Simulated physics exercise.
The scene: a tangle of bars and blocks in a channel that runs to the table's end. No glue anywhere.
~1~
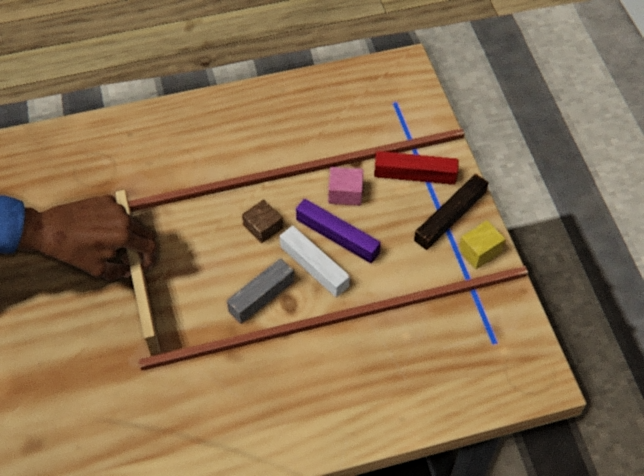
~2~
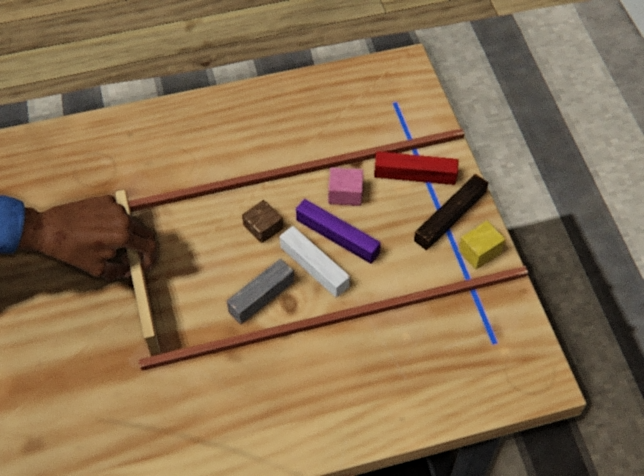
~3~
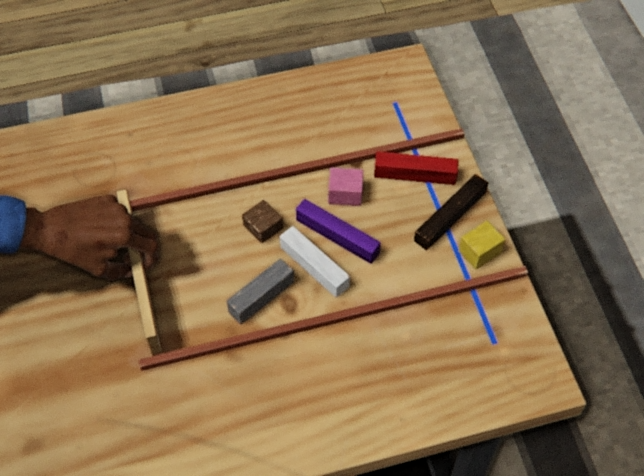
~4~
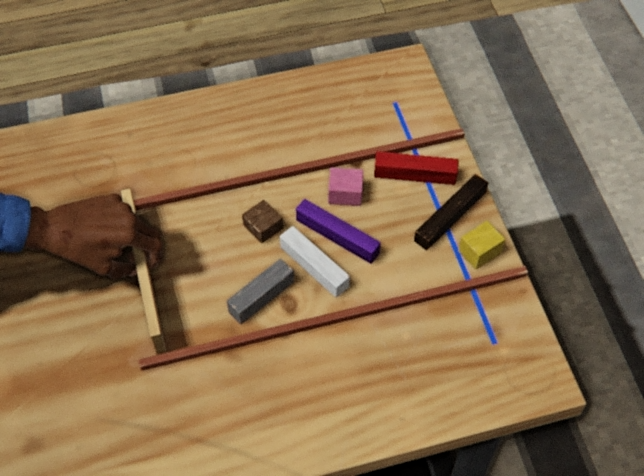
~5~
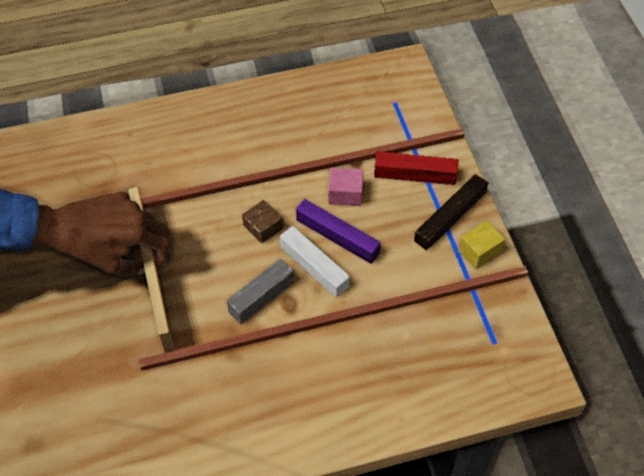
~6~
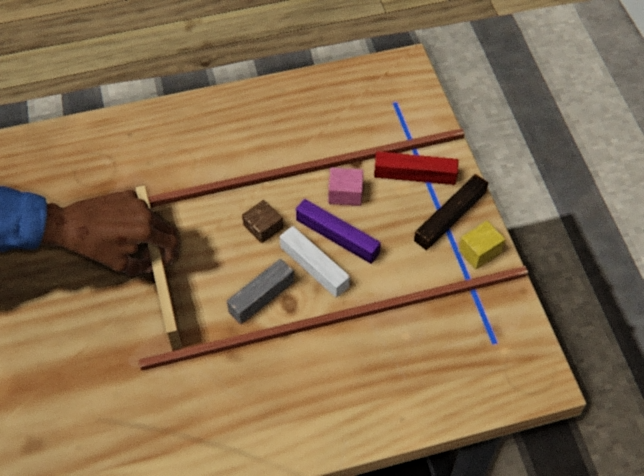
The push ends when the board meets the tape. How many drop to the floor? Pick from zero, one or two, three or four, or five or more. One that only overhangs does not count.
Outcome: The number that fall off is three or four.
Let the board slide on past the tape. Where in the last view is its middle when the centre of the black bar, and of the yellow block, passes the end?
At (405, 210) for the black bar; at (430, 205) for the yellow block.
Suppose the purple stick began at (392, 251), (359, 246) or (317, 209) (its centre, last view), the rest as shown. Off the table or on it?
In turn it remains up; does not fall; survives.
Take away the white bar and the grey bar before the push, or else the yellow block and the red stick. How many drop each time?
First 0, then 1.
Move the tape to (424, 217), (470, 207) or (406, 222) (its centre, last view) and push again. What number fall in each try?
Try by try, 1, 5 and 0.
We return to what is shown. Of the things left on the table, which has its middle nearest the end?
It is the purple stick.
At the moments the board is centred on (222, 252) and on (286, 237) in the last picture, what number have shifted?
By then 1, and 4.
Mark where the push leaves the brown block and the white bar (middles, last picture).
The brown block at (445, 181), the white bar at (477, 222).
Soon after, none off yet; yellow block at rest near (481, 245); black bar at rest near (452, 211); red stick at rest near (416, 168).
In the end, the number that fall off is three or four; gone, red stick, black bar and yellow block.
